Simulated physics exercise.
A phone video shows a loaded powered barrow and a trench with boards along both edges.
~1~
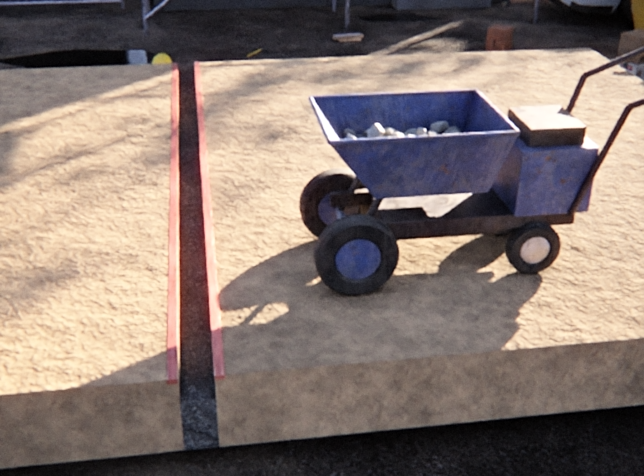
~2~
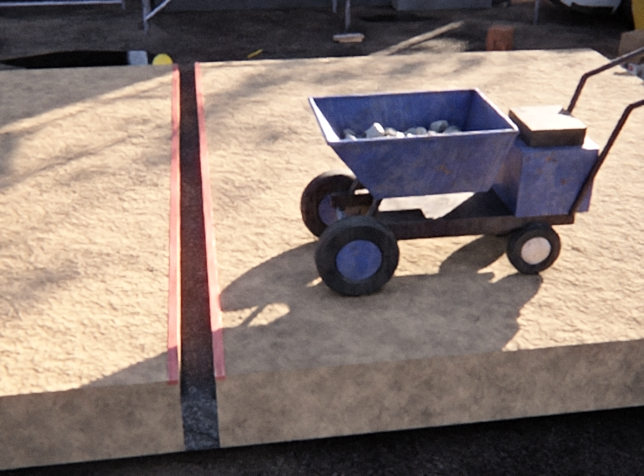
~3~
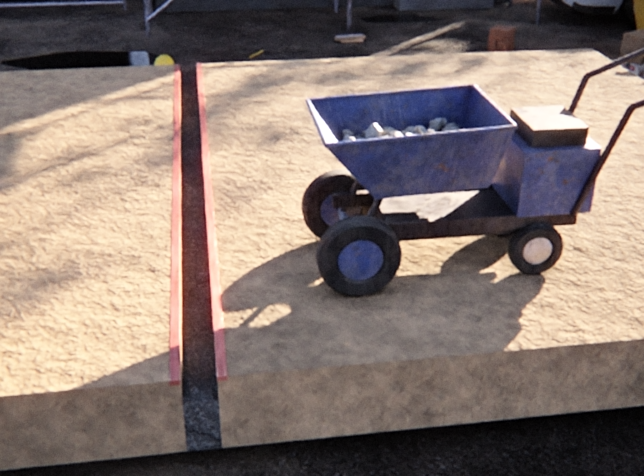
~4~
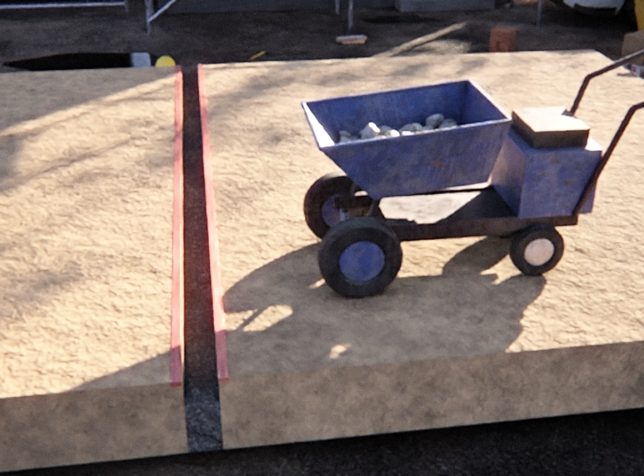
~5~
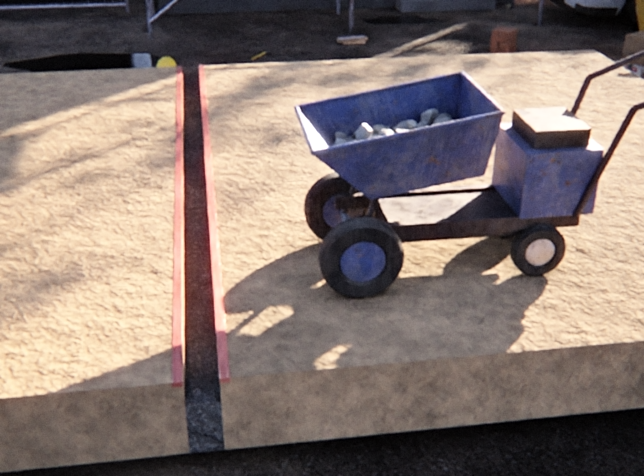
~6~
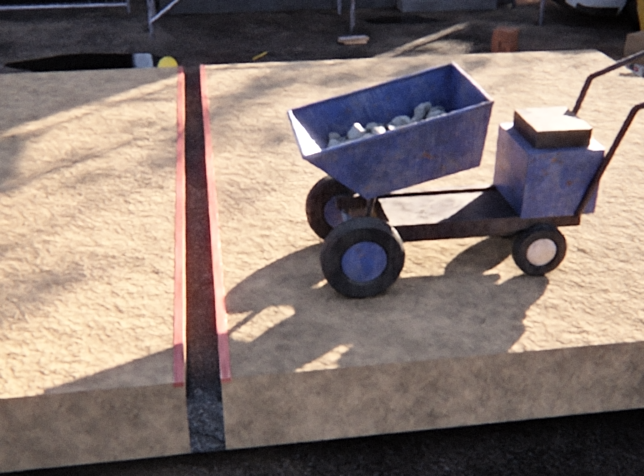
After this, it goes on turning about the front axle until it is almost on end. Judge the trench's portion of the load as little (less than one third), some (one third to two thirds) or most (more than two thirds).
Some.
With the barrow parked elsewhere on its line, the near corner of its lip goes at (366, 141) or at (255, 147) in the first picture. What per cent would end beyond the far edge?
10 and 100 percent, in that order.
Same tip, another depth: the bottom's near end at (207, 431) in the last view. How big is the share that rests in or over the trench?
80 %.
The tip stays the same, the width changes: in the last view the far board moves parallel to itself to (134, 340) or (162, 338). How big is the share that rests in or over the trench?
Respectively, 90 % and 70 %.
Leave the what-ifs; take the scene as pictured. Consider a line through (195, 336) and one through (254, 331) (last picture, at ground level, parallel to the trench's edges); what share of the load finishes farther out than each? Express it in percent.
Around 40 per cent for the first, and 100 per cent for the second.
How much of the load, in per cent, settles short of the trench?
I'd estimate about 20 per cent of the load.
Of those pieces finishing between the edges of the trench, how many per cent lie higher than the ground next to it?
35 in a hundred.
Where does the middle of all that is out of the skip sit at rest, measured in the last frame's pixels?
The centre comes to rest close to (197, 275).
Soon after the last picture, skip tipped steeply; all in the skip.
A little later, skip tipped right over; nearly all in the skip; a stray few short of the trench; a stray few in or heaped over the trench.
Later still, skip tipped right over; about a quarter in the skip; a small part short of the trench; about half in or heaped over the trench; about a quarter beyond it.
By the end, skip tipped right over; about a quarter short of the trench; about half in or heaped over the trench; about a quarter beyond it.
